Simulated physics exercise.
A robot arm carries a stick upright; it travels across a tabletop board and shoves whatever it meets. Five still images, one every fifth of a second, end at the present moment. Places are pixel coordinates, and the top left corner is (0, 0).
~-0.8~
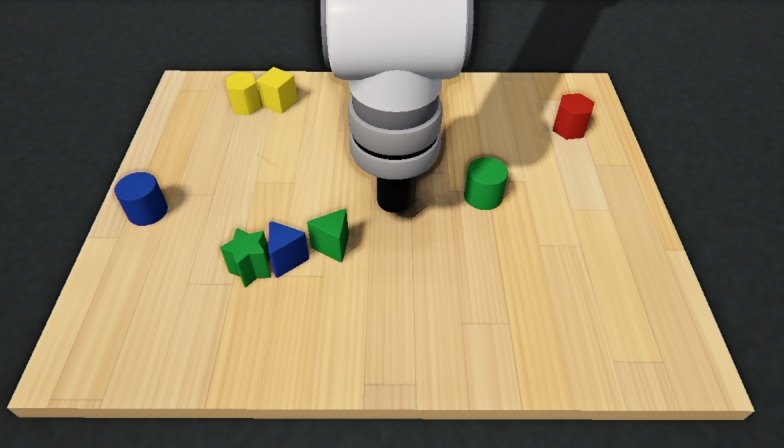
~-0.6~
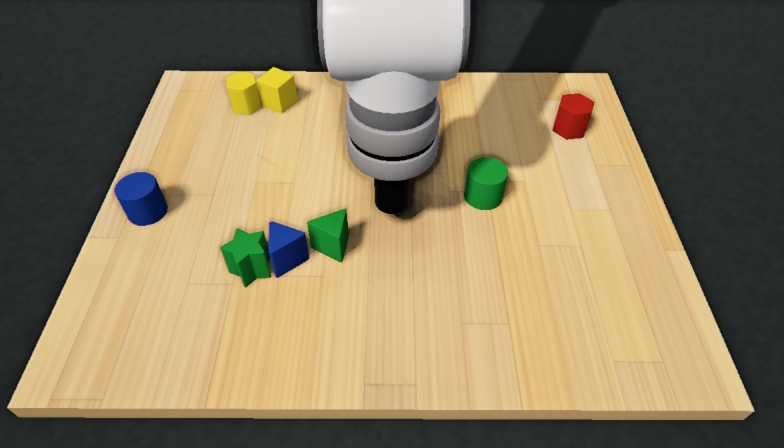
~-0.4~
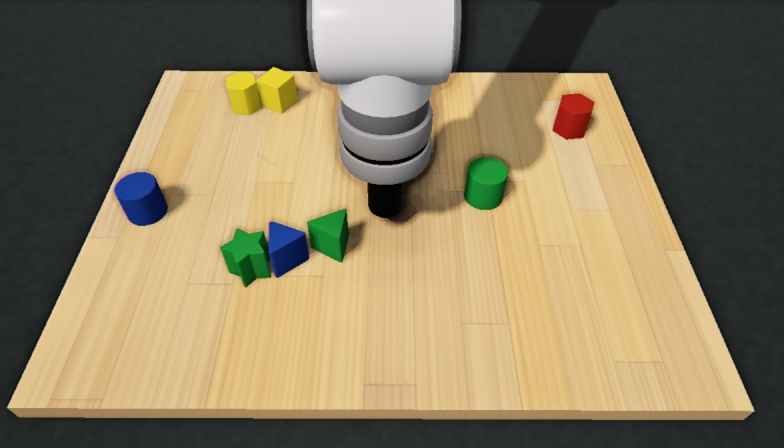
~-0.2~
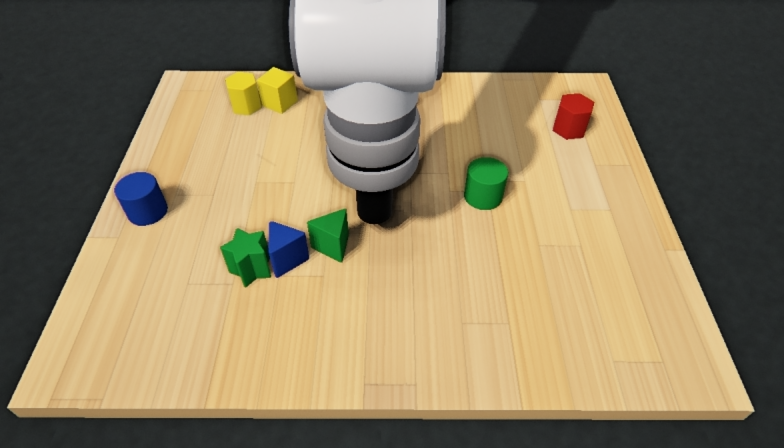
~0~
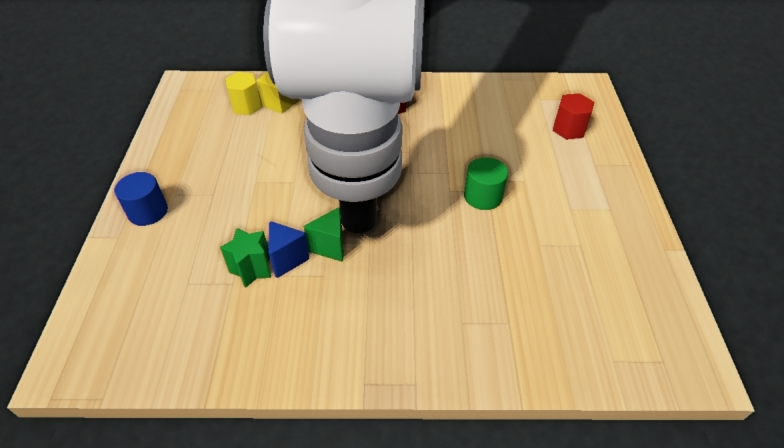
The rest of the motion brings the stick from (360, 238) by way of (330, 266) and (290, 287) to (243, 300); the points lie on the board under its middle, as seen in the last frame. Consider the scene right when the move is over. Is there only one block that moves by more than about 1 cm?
In short: No.
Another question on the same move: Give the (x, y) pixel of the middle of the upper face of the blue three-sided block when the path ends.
The centre of its top will be at (209, 254).
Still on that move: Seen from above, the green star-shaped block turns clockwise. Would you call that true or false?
My answer: True.
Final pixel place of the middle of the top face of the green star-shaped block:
The point I'd pick in the picture is (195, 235).
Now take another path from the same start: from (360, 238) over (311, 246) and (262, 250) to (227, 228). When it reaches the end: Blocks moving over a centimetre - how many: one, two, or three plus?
In total, three or more blocks get moved by over 1 cm.
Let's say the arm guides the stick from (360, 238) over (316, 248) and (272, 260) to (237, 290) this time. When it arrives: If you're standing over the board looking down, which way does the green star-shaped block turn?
My answer: Clockwise.
On the path given first. One third of the way, stick (327, 249); green star-shaped block (241, 244), turned 15° clockwise; blue three-sided block (275, 241); green three-sided block (300, 227), turned 20° clockwise.
Two thirds of the way, stick (284, 270); green star-shaped block (214, 241), turned 40° clockwise; blue three-sided block (244, 250), turned 35° clockwise; green three-sided block (293, 228), turned 45° clockwise.
At the end, stick (237, 283); green star-shaped block (197, 233), turned 75° clockwise; blue three-sided block (209, 254), turned 75° clockwise; green three-sided block (293, 228), turned 45° clockwise.
